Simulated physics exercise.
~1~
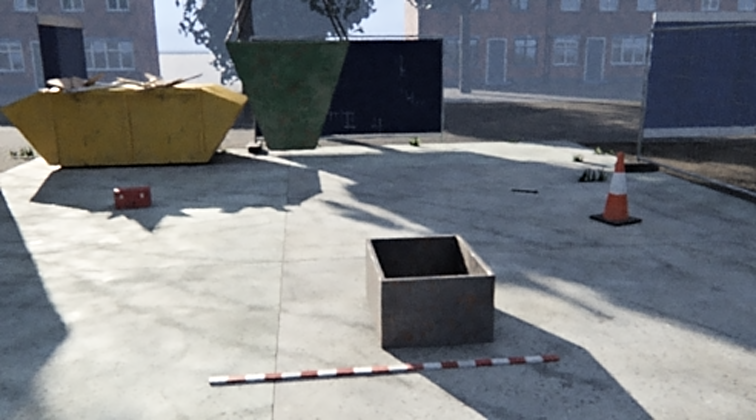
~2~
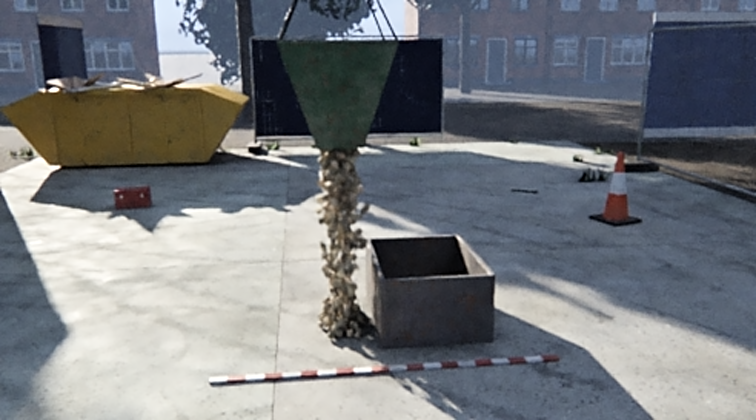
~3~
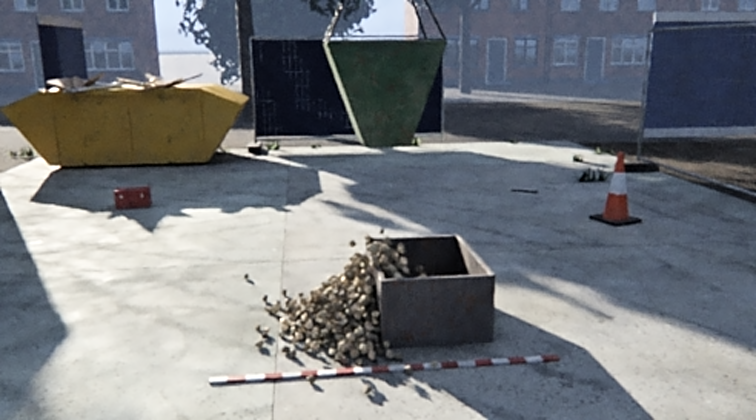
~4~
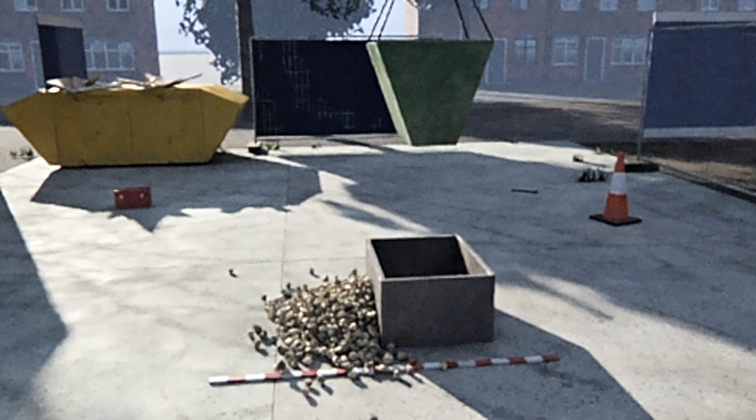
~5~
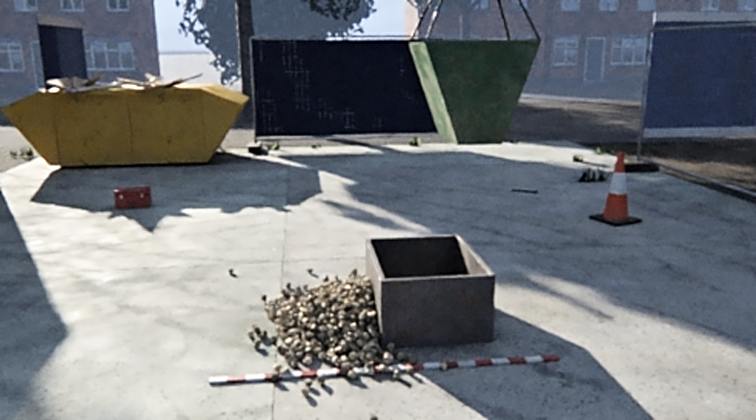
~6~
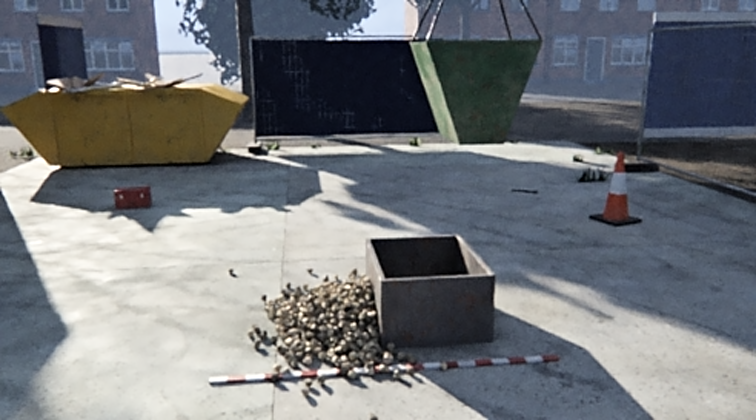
A sunlit concrete yard is seen from a fixed, slightly raised viewpoint, with brick houses and dark fence panels behind. A yellow skip heaped with debris stands at the left, an orange and white cone at the right, and an open grey bin near the middle behind a red and white striped pole. A green skip hanging from cables moves rightwards and pours pale brown stones from its bottom. They drop just left of the bin, pile against its side and spread, some going in. The emptied skip travels farther right and stops, leaving most stones heaped left of the bin.
